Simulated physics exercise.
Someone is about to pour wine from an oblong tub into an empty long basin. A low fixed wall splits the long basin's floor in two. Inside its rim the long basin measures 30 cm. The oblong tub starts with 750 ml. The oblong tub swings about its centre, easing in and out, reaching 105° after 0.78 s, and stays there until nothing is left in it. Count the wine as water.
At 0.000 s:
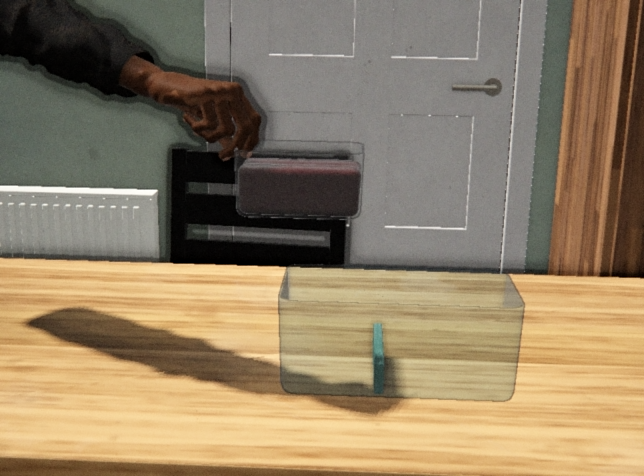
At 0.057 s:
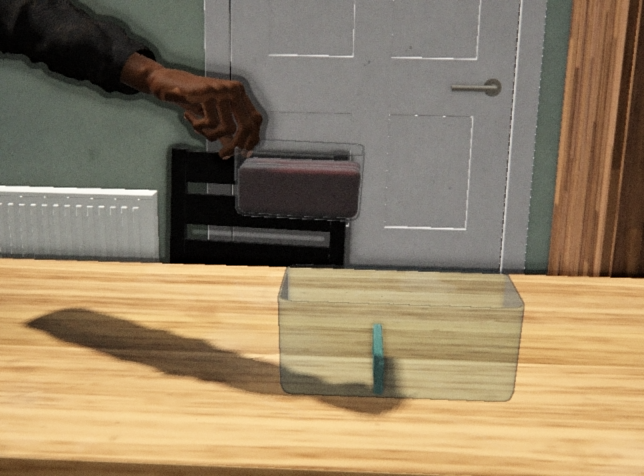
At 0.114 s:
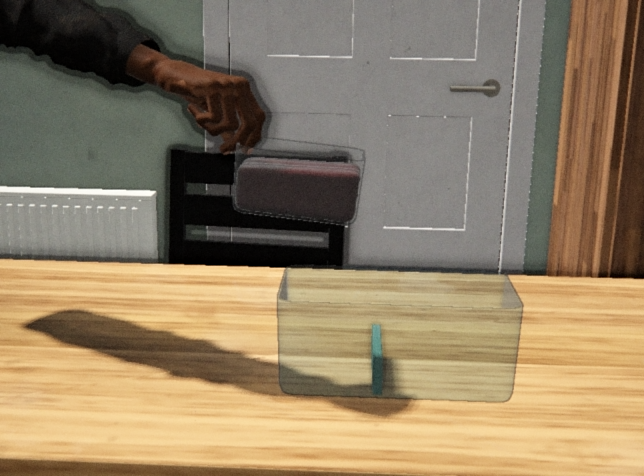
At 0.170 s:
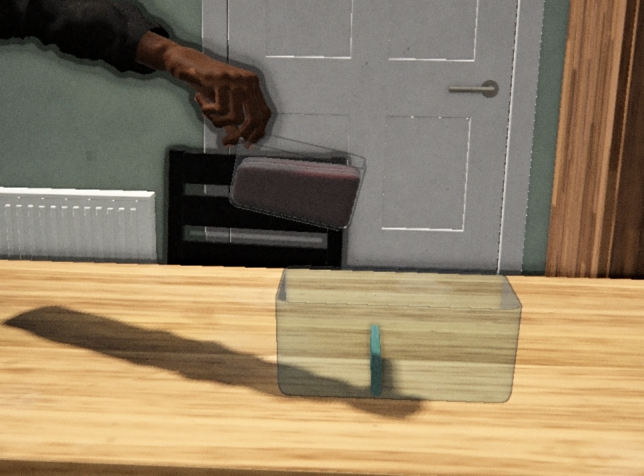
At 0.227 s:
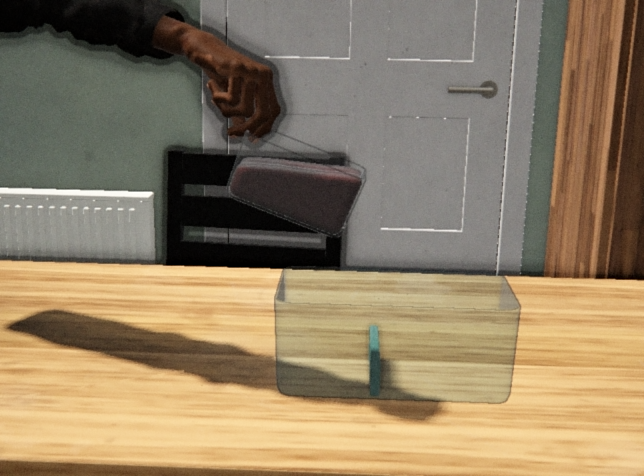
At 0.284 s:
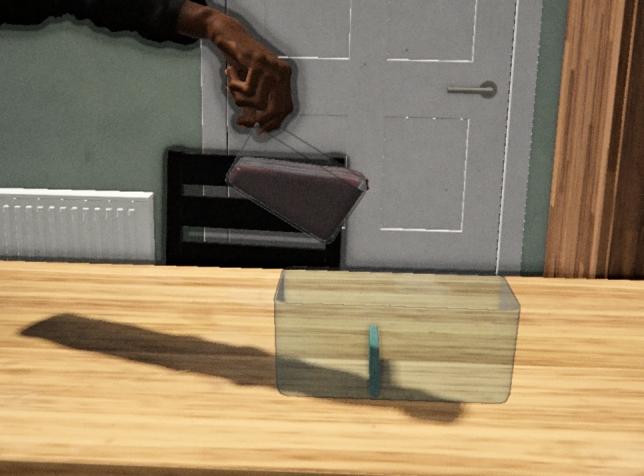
A hand hovering above a clear tub of dark red liquid as it tilts down rightwards above an empty clear basin.
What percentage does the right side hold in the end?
Roughly 71 per cent is past the wall.
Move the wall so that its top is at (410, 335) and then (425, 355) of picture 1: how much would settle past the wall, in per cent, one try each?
In turn about 40 and 30 per cent.
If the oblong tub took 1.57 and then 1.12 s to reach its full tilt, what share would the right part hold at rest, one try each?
In turn about 75 and 70 per cent.
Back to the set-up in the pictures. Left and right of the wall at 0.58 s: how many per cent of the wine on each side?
Some 0 per cent left and 34 right.
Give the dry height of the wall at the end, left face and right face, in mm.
Some 30 mm on the left and 20 mm on the right.
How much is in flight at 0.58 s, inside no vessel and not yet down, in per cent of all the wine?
Near 38 in a hundred.
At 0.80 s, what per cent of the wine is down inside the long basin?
Near 88 in a hundred.
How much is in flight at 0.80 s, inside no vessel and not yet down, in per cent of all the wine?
About 5 per cent.
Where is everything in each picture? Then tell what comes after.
In the first frame, tilt 0°; pouring edge (363, 150); surface from (242, 163) to (361, 166); the long basin's rim runs from (283, 282) to (516, 290); the wall's top is at (379, 344).
In the second frame, tilt 1°; pouring edge (363, 152); surface from (242, 163) to (361, 167).
In the third frame, tilt 5°; pouring edge (364, 157); surface from (241, 163) to (360, 169).
In the fourth frame, tilt 12°; pouring edge (365, 165); surface from (241, 163) to (360, 171).
In the fifth frame, tilt 20°; pouring edge (365, 175); surface from (239, 163) to (363, 174).
In the sixth frame, tilt 31°; pouring edge (364, 188); surface from (237, 162) to (364, 179); 2 per cent is over the edge.
After 0.58 s the tilt is 89° and 27 per cent is still to pour, 0 is left of the wall and 34 right of it.
After 0.80 s the tilt is 105° and 7 per cent is still to pour, 16 is left of the wall and 72 right of it.
After 1.03 s the tilt is 105° and 1 per cent is still to pour, 26 is left of the wall and 71 right of it.
After 1.28 s the tilt is 105° and 0 per cent is still to pour, 28 is left of the wall and 71 right of it.
In the end 28 per cent lies left of the wall, 71 right of it and 1 outside.
